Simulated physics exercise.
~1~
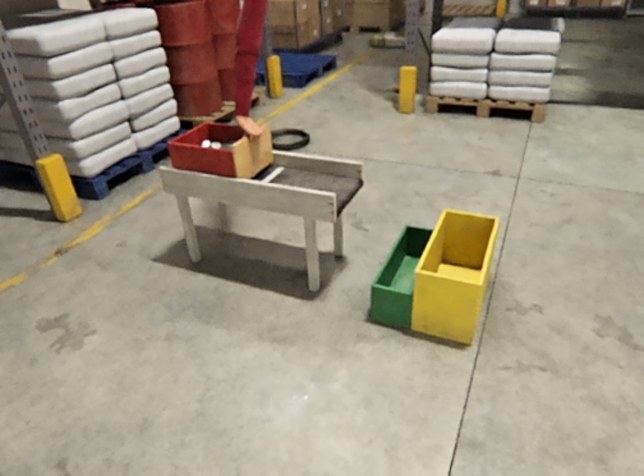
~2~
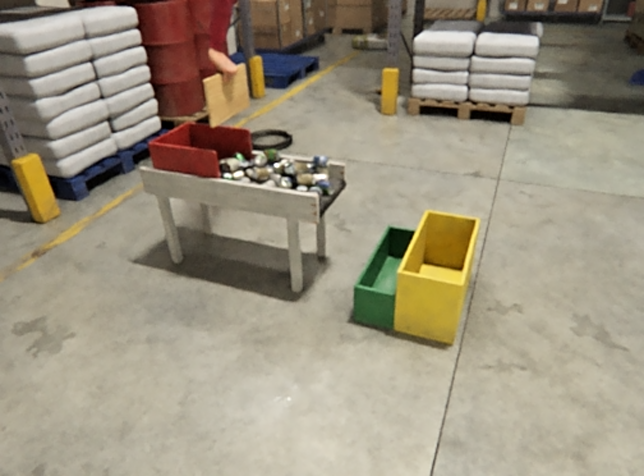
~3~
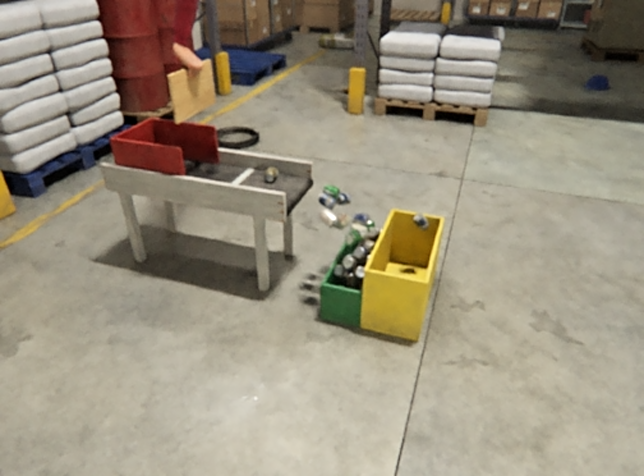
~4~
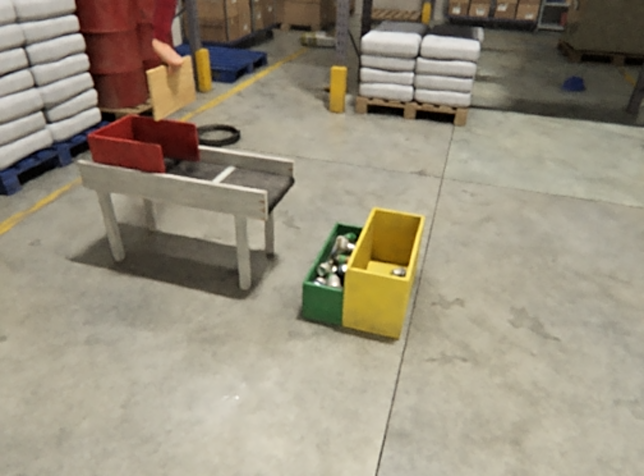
Person in red lifting a wooden gate from a red pen, small cans riding a belt and dropping mostly into a green bin.
